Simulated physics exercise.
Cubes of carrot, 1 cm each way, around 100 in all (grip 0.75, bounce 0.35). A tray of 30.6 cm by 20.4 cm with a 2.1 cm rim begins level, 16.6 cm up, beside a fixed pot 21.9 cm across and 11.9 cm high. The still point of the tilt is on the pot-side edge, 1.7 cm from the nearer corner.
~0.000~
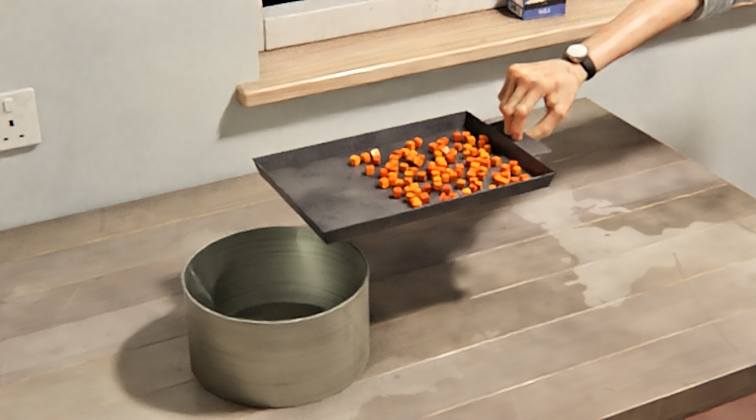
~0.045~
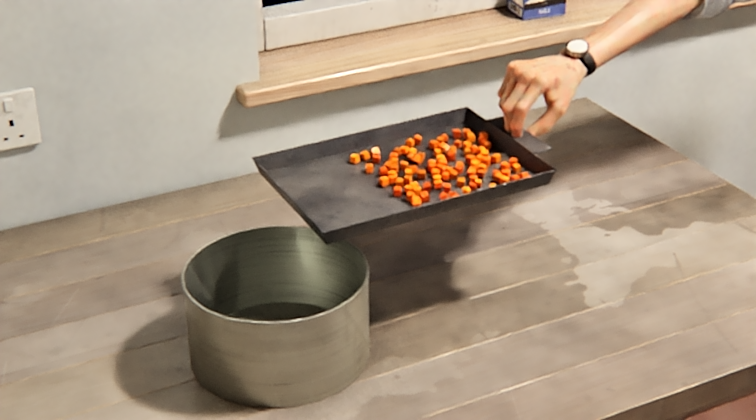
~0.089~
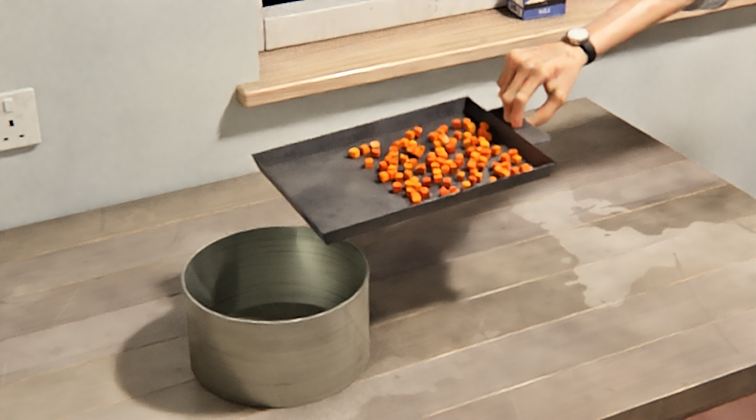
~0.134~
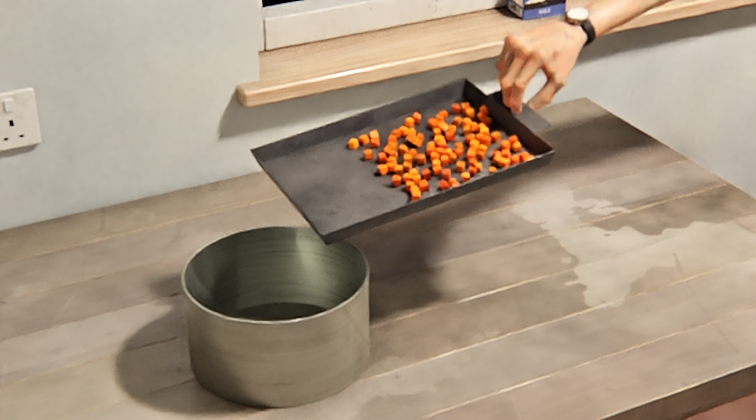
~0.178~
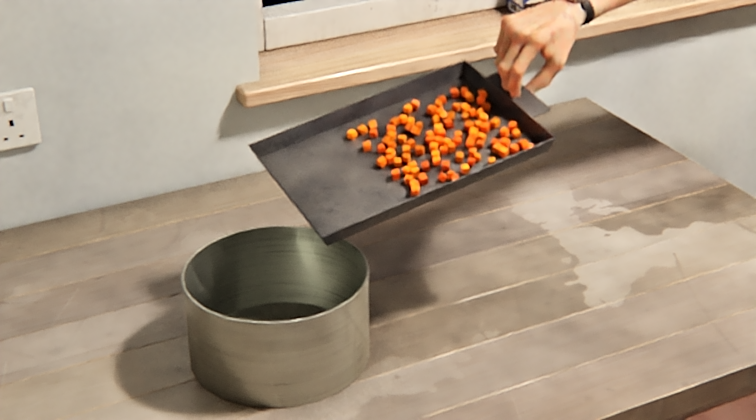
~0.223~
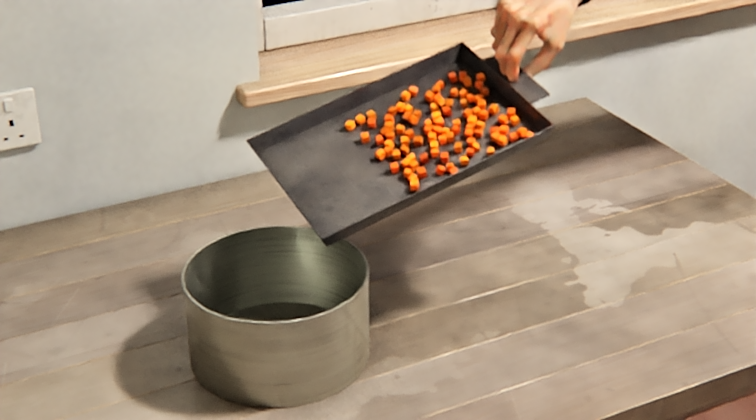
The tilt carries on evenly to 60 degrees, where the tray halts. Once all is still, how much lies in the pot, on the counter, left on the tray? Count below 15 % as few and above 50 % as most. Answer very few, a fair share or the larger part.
In the pot: The larger part; on the counter: Very few; left on the tray: A fair share.
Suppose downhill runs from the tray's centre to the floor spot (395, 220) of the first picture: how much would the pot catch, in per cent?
About 30 per cent.
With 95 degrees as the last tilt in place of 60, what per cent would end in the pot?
It would be near 95 per cent.
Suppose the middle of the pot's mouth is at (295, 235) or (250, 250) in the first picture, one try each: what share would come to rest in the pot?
About 0 and 10 per cent.
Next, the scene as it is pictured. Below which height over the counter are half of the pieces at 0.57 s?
Some 30 cm.
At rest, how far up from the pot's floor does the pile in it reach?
About 2.0 cm.
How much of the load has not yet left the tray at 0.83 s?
Some 55 per cent of the load.
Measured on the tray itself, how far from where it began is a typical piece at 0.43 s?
Some 0 cm.
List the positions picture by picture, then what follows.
The first picture shows tray tilt 0 degrees, front corners at (327, 228) and (549, 172); middle of the pieces at (441, 171); pot at (276, 271).
The second picture shows tray tilt 1 degrees, front corners at (326, 228) and (549, 169); middle of the pieces at (441, 169).
The third picture shows tray tilt 4 degrees, front corners at (326, 229) and (549, 161), lowest corner left front; middle of the pieces at (441, 163).
The fourth picture shows tray tilt 8 degrees, front corners at (325, 230) and (549, 149), lowest corner left front; middle of the pieces at (440, 152).
The fifth picture shows tray tilt 13 degrees, front corners at (325, 232) and (548, 137), lowest corner left front; middle of the pieces at (439, 141).
The sixth picture shows tray tilt 17 degrees, front corners at (324, 233) and (547, 125), lowest corner left front; middle of the pieces at (438, 131); pot at (276, 271). Its pace works out near 105 degrees a second.
After 0.43 s, tilt 39 degrees; the tray holds 100 %, the pot 0 %.
After 0.57 s, tilt 54 degrees; the tray holds 100 %, the pot 0 %.
After 0.83 s, tilt 60 degrees; the tray holds 55 %, the pot 25 %.
At rest (2.1 s), pot 65 %, counter 5 %, tray 35 %.
